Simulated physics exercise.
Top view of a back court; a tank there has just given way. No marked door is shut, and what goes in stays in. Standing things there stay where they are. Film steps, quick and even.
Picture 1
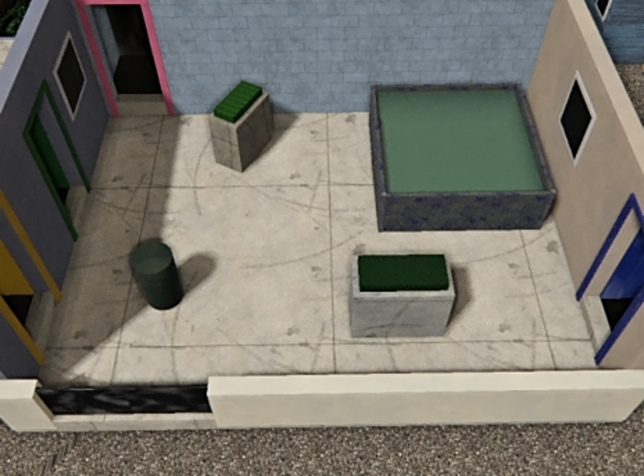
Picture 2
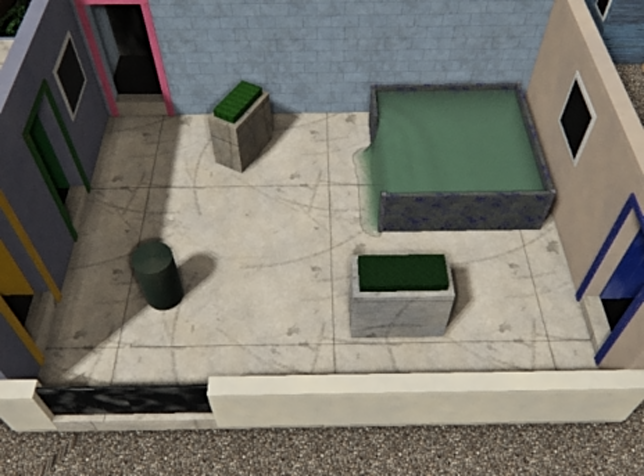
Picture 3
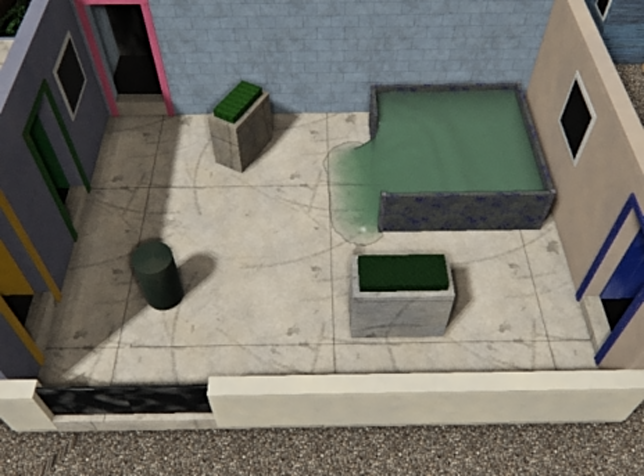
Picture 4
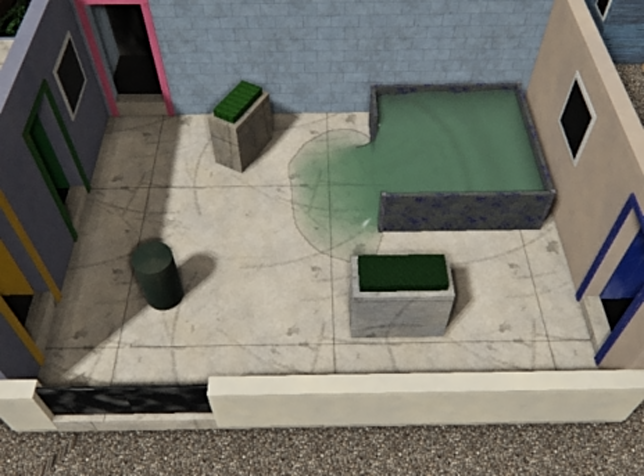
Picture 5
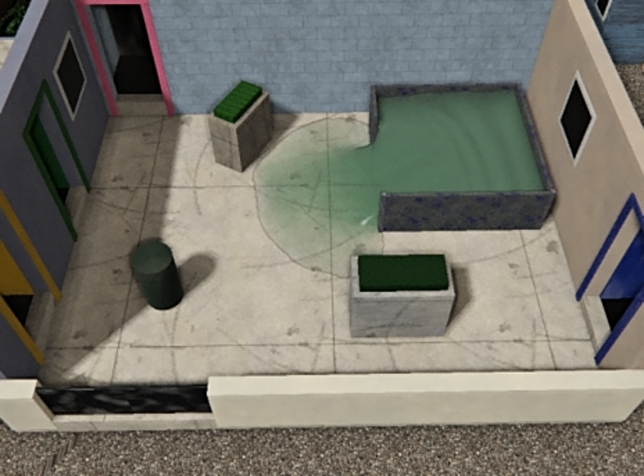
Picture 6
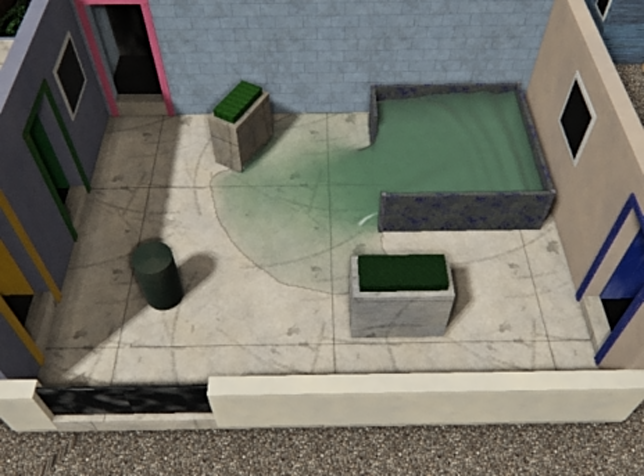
Green water in a stone tank bursting out through its left side, then spreading leftward across the pale courtyard floor between planters.
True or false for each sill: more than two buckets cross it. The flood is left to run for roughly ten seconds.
Blue door - false; green door - true; pink door - false; yellow door - false.
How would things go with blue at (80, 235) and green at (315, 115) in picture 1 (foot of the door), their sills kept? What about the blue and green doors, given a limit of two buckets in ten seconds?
Blue door: Exceeds the limit. Green door: Falls short.
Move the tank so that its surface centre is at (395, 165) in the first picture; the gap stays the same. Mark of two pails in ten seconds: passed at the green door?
As far as I can tell, green gets swamped.
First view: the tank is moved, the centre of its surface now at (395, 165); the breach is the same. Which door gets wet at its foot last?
That's the blue-painted one.
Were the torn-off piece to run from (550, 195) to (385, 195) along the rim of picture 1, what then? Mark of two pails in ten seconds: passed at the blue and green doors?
Here's my take: Blue surpasses the limit, and green fails to reach the limit too.
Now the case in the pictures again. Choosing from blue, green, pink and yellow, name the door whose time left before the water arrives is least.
It is the green one.
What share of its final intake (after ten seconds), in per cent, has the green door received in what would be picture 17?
Some 40 per cent.
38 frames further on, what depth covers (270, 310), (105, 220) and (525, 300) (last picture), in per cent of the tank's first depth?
Respectively near 12, 25 and 0 per cent.
A moment on, water covers 40 % of the floor; the blue door not reached, the green door wet at the sill, nothing in, the pink door not reached, the yellow door not reached.
Next, water covers 60 % of the floor; the blue door not reached, the green door over two buckets in, the pink door wet at the sill, nothing in, the yellow door wet at the sill, nothing in.
Then, water covers 70 % of the floor; the blue door not reached, the green door far over two buckets in, the pink door wet at the sill, nothing in, the yellow door wet at the sill, nothing in.
Later, water covers 80 % of the floor; the blue door not reached, the green door far over two buckets in, the pink door wet at the sill, nothing in, the yellow door under two buckets in.
In the end, water covers 95 % of the floor; the blue door wet at the sill, nothing in, the green door far over two buckets in, the pink door wet at the sill, nothing in, the yellow door under two buckets in.
